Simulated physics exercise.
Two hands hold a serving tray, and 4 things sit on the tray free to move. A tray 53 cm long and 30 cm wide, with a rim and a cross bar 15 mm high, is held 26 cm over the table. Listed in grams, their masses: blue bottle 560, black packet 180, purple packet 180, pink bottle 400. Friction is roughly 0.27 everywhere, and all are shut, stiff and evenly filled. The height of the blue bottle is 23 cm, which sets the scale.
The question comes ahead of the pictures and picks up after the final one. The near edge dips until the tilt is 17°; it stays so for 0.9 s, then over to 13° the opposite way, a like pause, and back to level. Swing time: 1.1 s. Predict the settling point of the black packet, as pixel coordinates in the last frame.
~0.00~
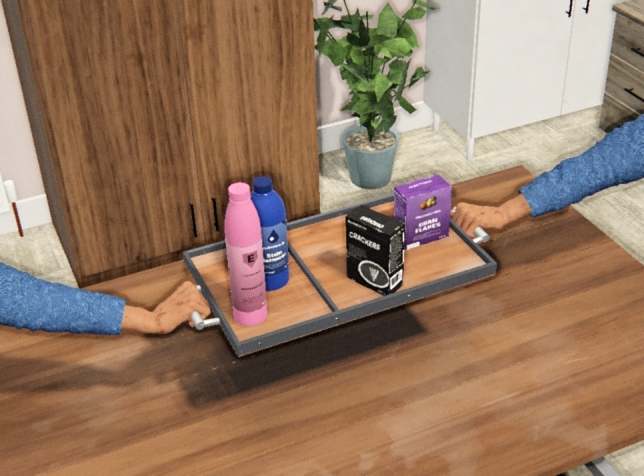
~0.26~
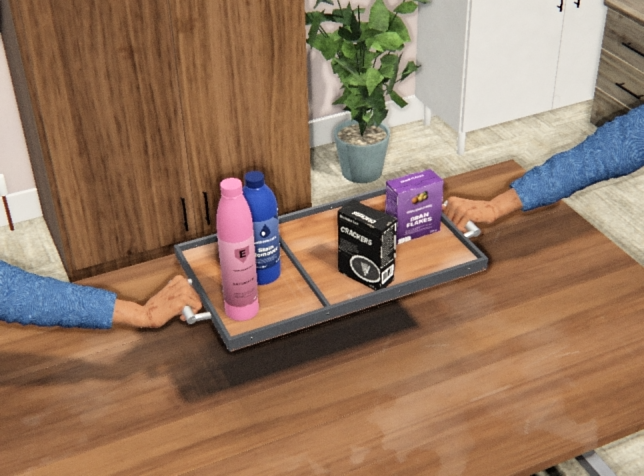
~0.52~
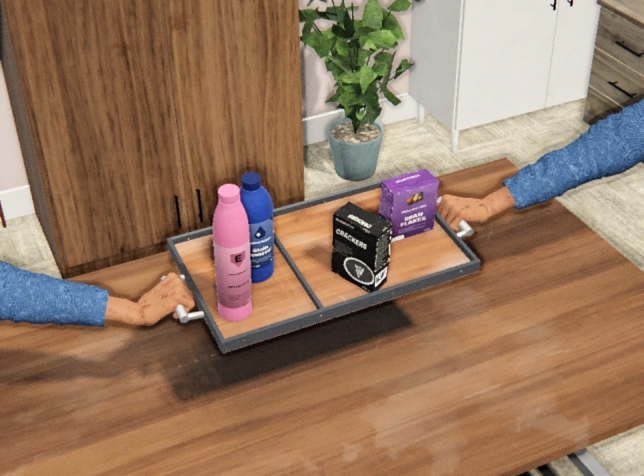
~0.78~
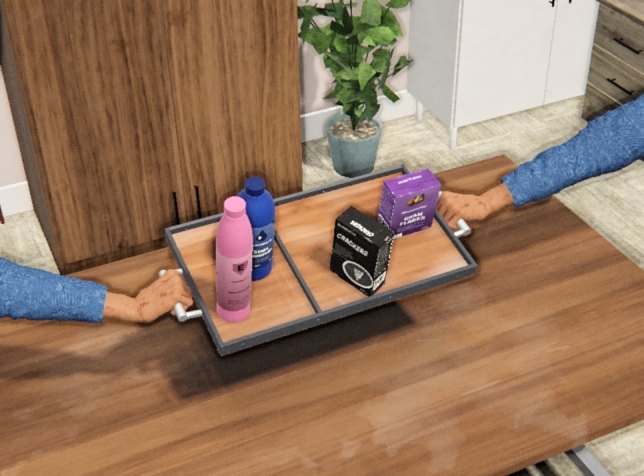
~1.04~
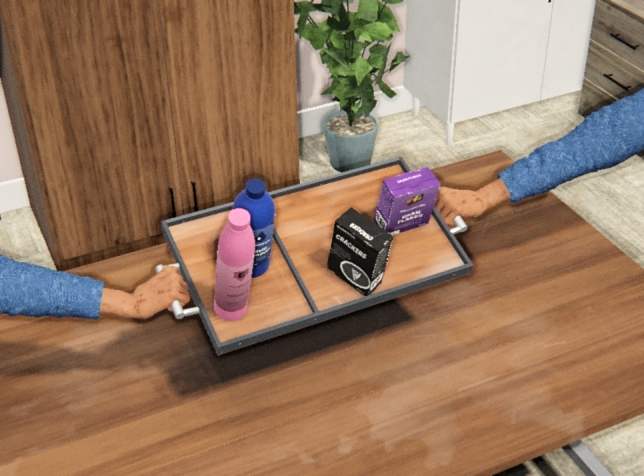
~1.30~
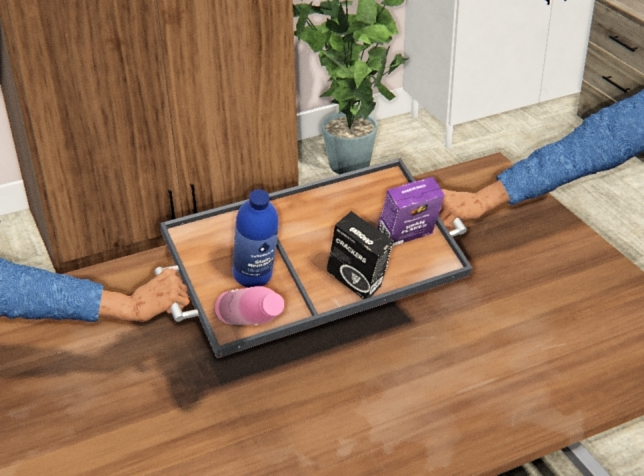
Settling point: Roughly (355, 239).
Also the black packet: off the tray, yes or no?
The black packet ends on the tray.
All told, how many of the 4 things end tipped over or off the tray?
I make it 3.
Around 1.80 s, tray tilted 17°, near edge down; purple packet tipped 6° against what carries it; blue bottle shifted 12 cm.
Around 2.50 s, tray tilted 9°, near edge down; blue bottle and purple packet now off the tray.
Around 2.80 s, tray tilted 5°, far edge down.
Around 4.50 s, tray tilted 10°, far edge down.
Finally (5.6 s), off the tray, blue bottle, purple packet and pink bottle; the last one still in place (within 5 cm). In the last view, black packet near (355, 239).
